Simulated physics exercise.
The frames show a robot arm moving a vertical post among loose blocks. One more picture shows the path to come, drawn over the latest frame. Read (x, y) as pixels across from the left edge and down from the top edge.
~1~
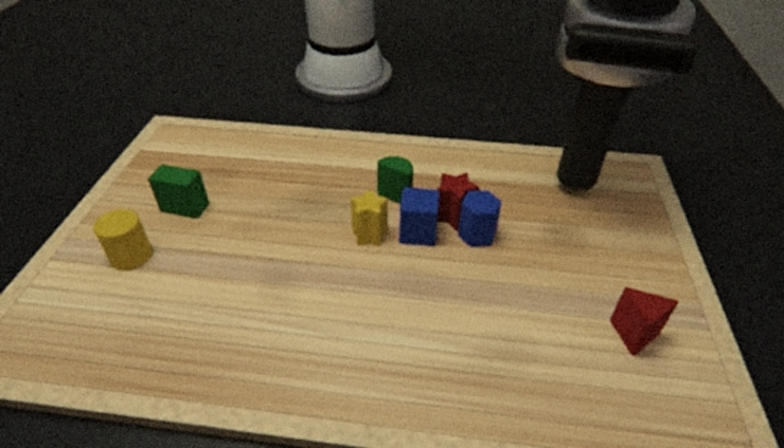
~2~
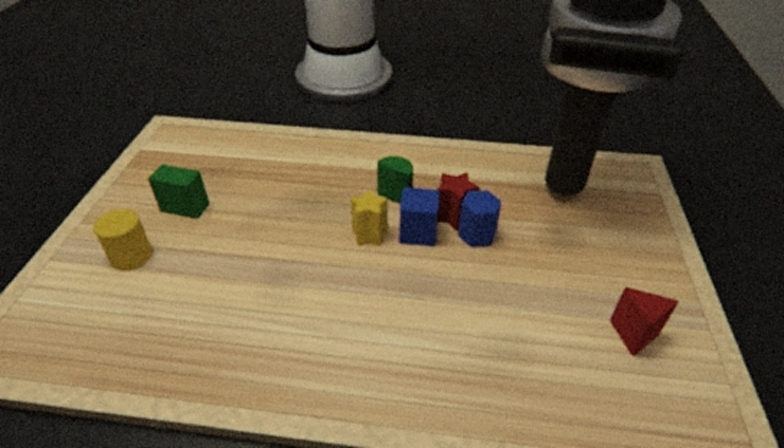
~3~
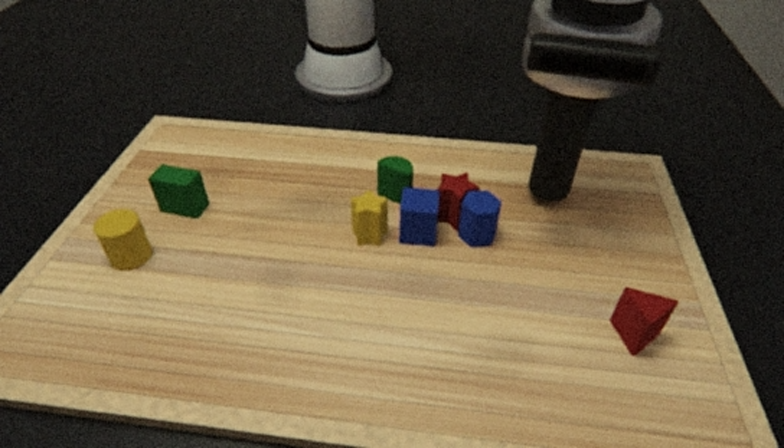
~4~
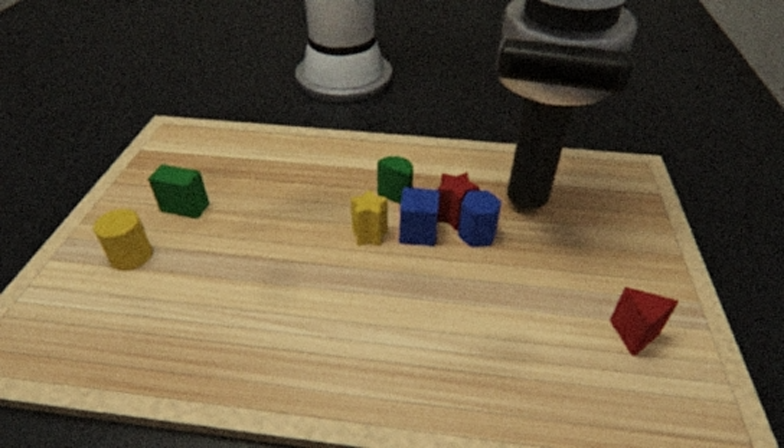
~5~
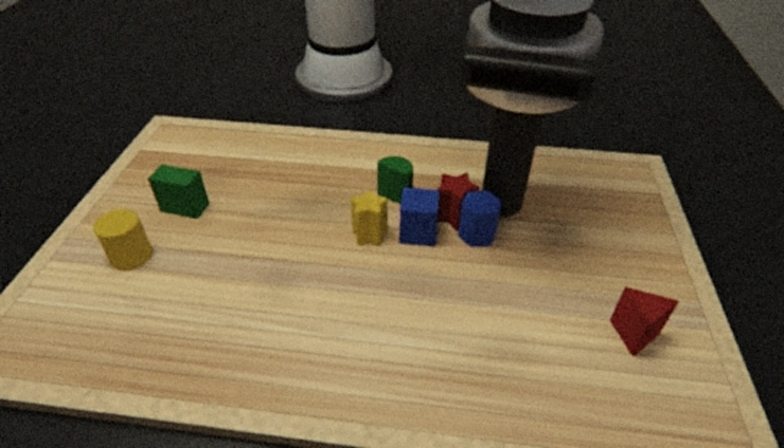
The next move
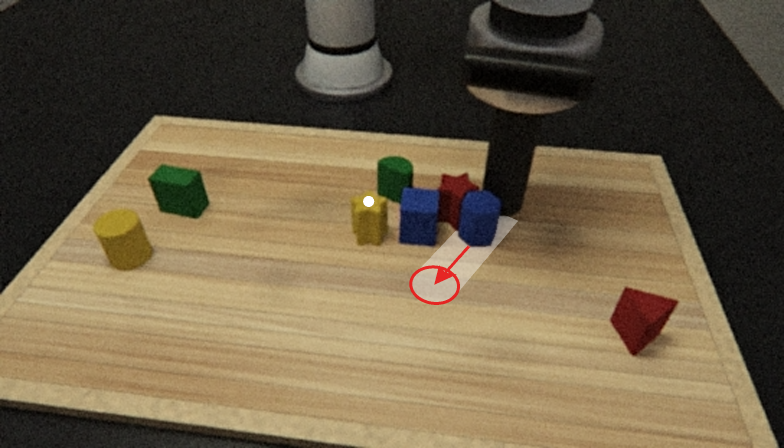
A robot arm's dark vertical post starts near the top right of a wooden board and glides steadily left and slightly toward the viewer. It draws close beside the blue hexagonal block at the right of a cluster of colored blocks, while every block on the board stays still.
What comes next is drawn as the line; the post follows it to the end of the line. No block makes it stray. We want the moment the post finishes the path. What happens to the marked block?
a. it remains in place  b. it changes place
That would be a.
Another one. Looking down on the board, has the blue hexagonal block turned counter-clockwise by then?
I'd say yes.
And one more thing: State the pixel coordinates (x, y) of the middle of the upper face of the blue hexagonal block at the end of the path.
Top centre: (420, 282).
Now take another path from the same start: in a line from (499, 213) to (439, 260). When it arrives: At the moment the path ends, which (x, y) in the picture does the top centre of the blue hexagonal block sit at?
My estimate: (434, 258).
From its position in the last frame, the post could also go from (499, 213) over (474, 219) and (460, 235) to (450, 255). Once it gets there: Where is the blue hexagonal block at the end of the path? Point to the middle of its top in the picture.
Around pixel (447, 252).
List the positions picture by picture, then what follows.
In the first picture, post tip at (576, 179); block tops, yellow star block at (369, 201); blue square at (420, 199); red star block at (458, 183); blue hexagonal block at (482, 201).
In the second picture, post at (564, 184); blocks unchanged.
In the third picture, post at (548, 190); blocks unchanged.
In the fourth picture, post at (527, 197); blocks unchanged.
In the fifth picture, post at (501, 204); yellow star block at (369, 201); blue square at (420, 199); red star block at (458, 183); blue hexagonal block at (482, 201).
Path on the board, straight from (499, 213) to (435, 285); the dot is on the yellow star block.
The first path, step by step. One third of the way, post at (481, 226); blue square at (415, 199); red star block at (450, 188), turned 55° clockwise; blue hexagonal block at (466, 224), turned 15° anticlockwise.
Two thirds of the way, post at (459, 250); blue square at (410, 198), turned 15° anticlockwise; red star block at (450, 190), turned 75° clockwise; blue hexagonal block at (445, 252), turned 25° anticlockwise.
At the end, post at (435, 276); yellow star block in place; blue square at (410, 198), turned 15° anticlockwise; red star block at (450, 190), turned 75° clockwise; blue hexagonal block at (420, 282), turned 35° anticlockwise.
